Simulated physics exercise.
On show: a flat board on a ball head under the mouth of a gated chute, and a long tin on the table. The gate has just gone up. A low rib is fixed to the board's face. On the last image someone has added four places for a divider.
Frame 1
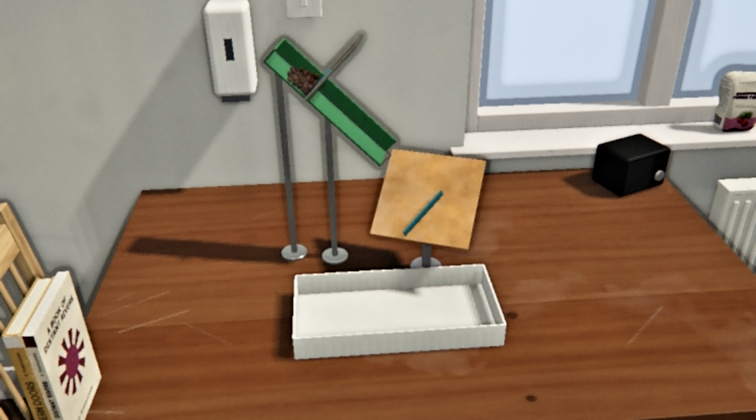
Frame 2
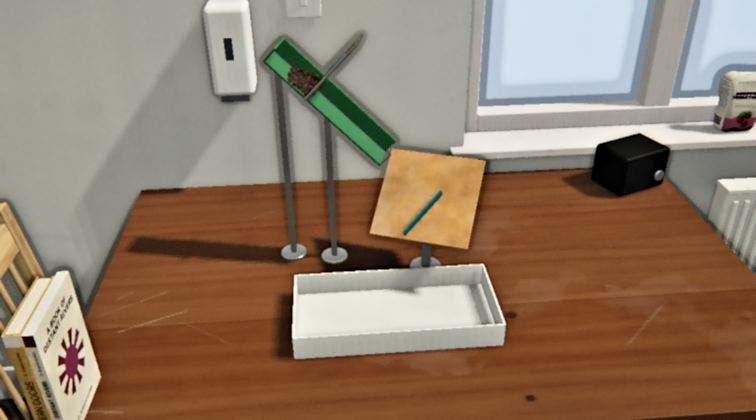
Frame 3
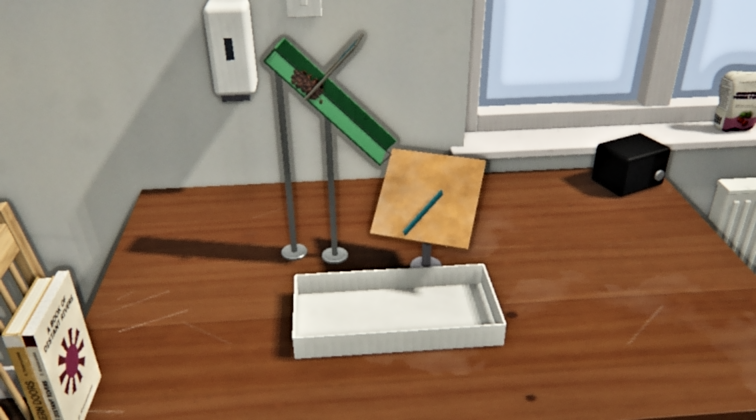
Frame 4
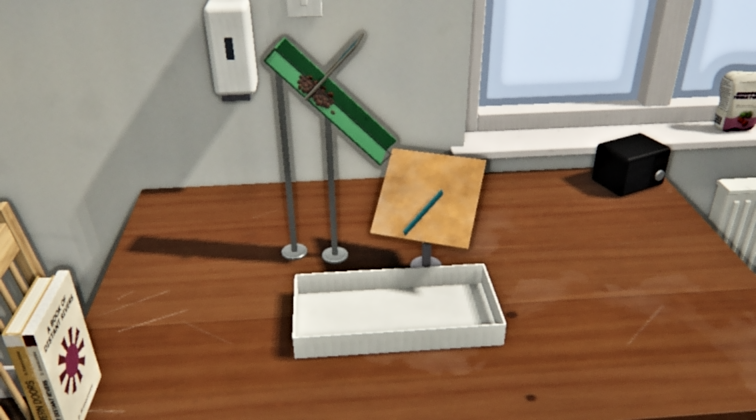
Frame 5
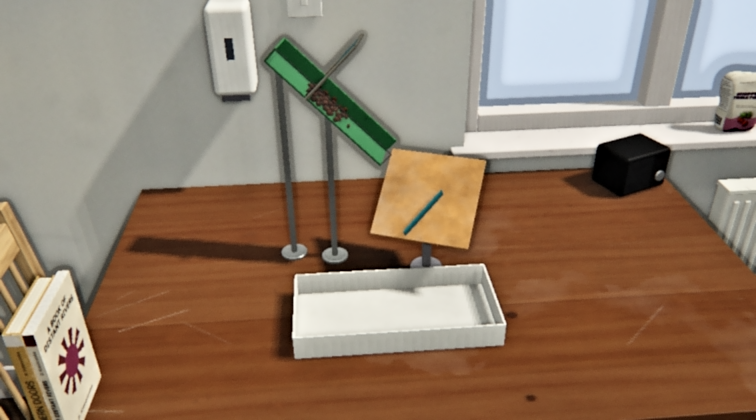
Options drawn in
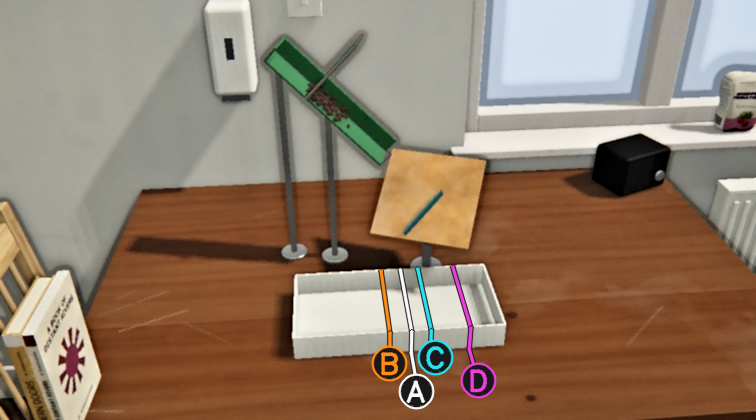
At first, a clump of small brown pieces sits near the top of a sloping green chute, above a tilted tan board with a blue strip and an empty white tray on a wooden table. Then the pieces slide down to the right, spreading out along the chute's middle.
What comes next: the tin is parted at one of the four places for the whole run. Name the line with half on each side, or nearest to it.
The best line is B.
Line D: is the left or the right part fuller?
Left.
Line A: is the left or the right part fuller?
More lands on the left.
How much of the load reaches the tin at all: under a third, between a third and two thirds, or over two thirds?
It is over two thirds.
On the marked copy, line A crosses the front rim at (411, 330); line B crosses the front rim at (389, 332); line C crosses the front rim at (431, 329); line D crosses the front rim at (470, 327).
If A is chosen, of what is caught, almost all on the left of the divider, just a few on the right.
If B is chosen, of what is caught, roughly half on the left of the divider, roughly half on the right.
If C is chosen, of what is caught, almost all on the left of the divider, just a few on the right.
If D is chosen, of what is caught, every piece on the left of the divider, not one piece on the right.
